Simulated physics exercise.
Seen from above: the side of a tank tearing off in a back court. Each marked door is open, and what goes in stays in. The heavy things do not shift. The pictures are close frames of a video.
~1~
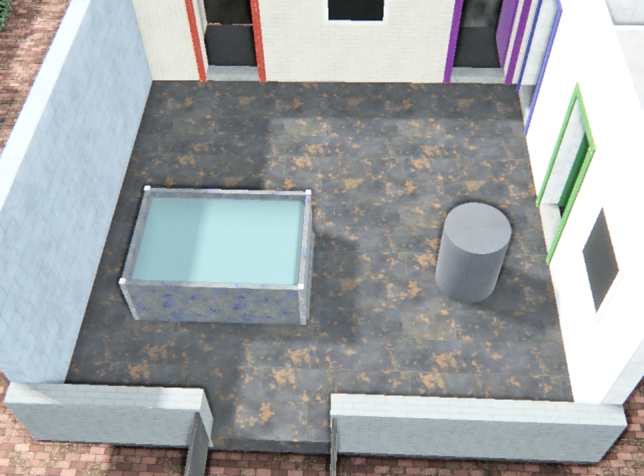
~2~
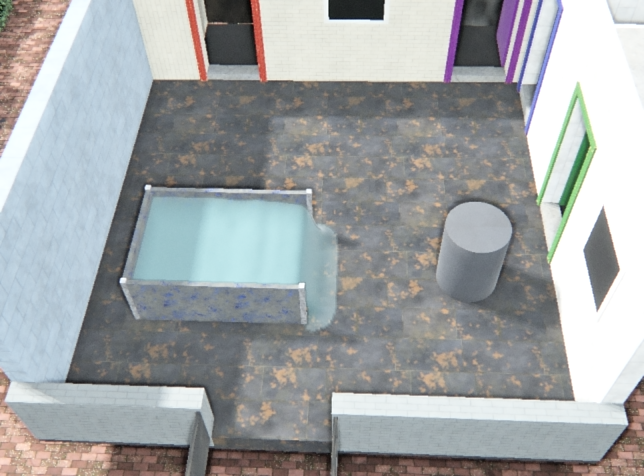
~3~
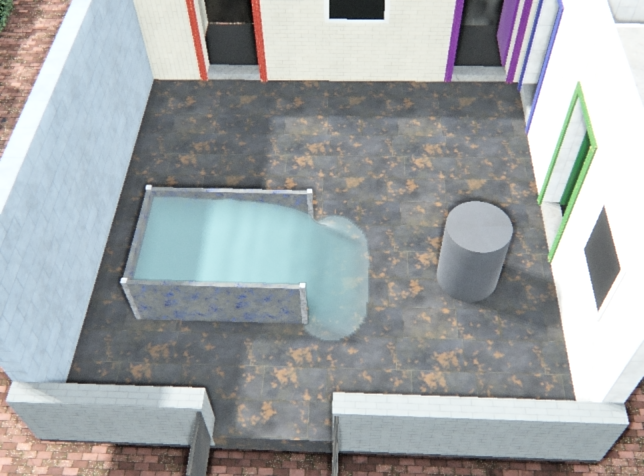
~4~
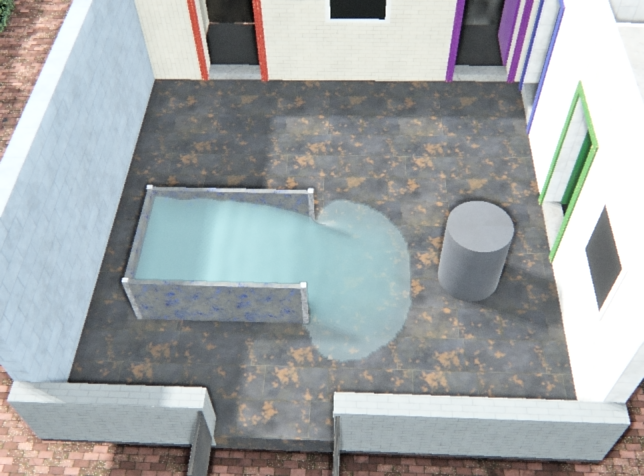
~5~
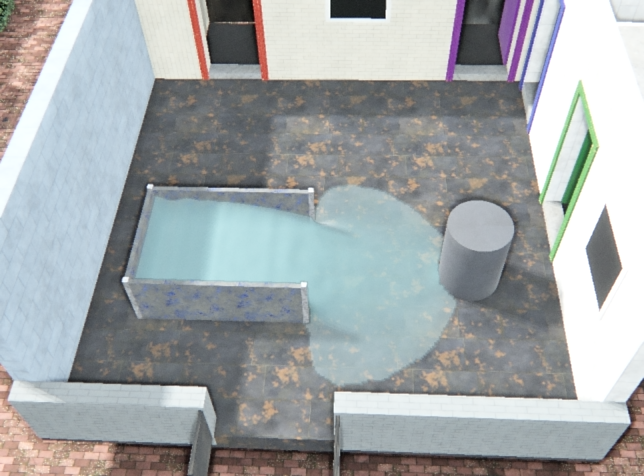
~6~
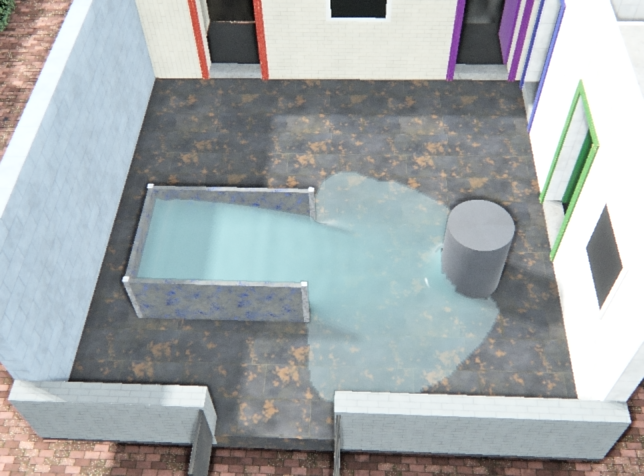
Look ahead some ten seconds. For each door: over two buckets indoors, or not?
One by one: The red door holds within the limit; the blue door holds within the limit; the green door floods; the purple door floods.
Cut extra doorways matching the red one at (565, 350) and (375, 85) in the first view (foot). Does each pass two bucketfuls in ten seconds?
In turn: Takes more, holds.
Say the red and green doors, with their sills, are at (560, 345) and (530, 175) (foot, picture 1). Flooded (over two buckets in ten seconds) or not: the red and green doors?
Then: Red door passes that mark; green door lets more in.
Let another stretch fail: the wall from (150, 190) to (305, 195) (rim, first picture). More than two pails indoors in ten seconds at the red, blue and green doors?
In short: Red takes more; blue stays under; green lets less in.
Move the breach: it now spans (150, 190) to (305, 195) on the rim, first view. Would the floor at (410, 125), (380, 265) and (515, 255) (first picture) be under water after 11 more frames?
In that order: Wet, not flooded, not flooded.
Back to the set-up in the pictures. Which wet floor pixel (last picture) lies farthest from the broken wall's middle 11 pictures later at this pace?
Close to (520, 84).
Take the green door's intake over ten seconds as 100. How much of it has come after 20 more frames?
I make it 70 per cent.
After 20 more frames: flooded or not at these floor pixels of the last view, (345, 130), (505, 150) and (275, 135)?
As listed: Dry, under water, not flooded.
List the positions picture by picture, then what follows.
Still water in the water tank at (221, 240), in the first picture.
Water pours out at (305, 262) and has run to (310, 327), in the second picture.
Water pours out at (306, 264) and has run to (343, 331), in the third picture.
Water pours out at (307, 265) and has run to (396, 324), in the fourth picture.
Water pours out at (307, 265) and has run to (448, 309), in the fifth picture.
The front is at (491, 313), out from the gap at (307, 264), in the sixth picture.
A moment on, water covers 35 % of the floor; the red door not reached, the blue door not reached, the green door under two buckets in, the purple door not reached.
Next, water covers 40 % of the floor; the red door not reached, the blue door wet at the sill, nothing in, the green door over two buckets in, the purple door not reached.
Then, water covers 45 % of the floor; the red door not reached, the blue door wet at the sill, nothing in, the green door over two buckets in, the purple door over two buckets in.
Later, water covers 85 % of the floor; the red door wet at the sill, nothing in, the blue door under two buckets in, the green door over two buckets in, the purple door over two buckets in.
In the end, water covers 100 % of the floor; the red door wet at the sill, nothing in, the blue door under two buckets in, the green door over two buckets in, the purple door over two buckets in.
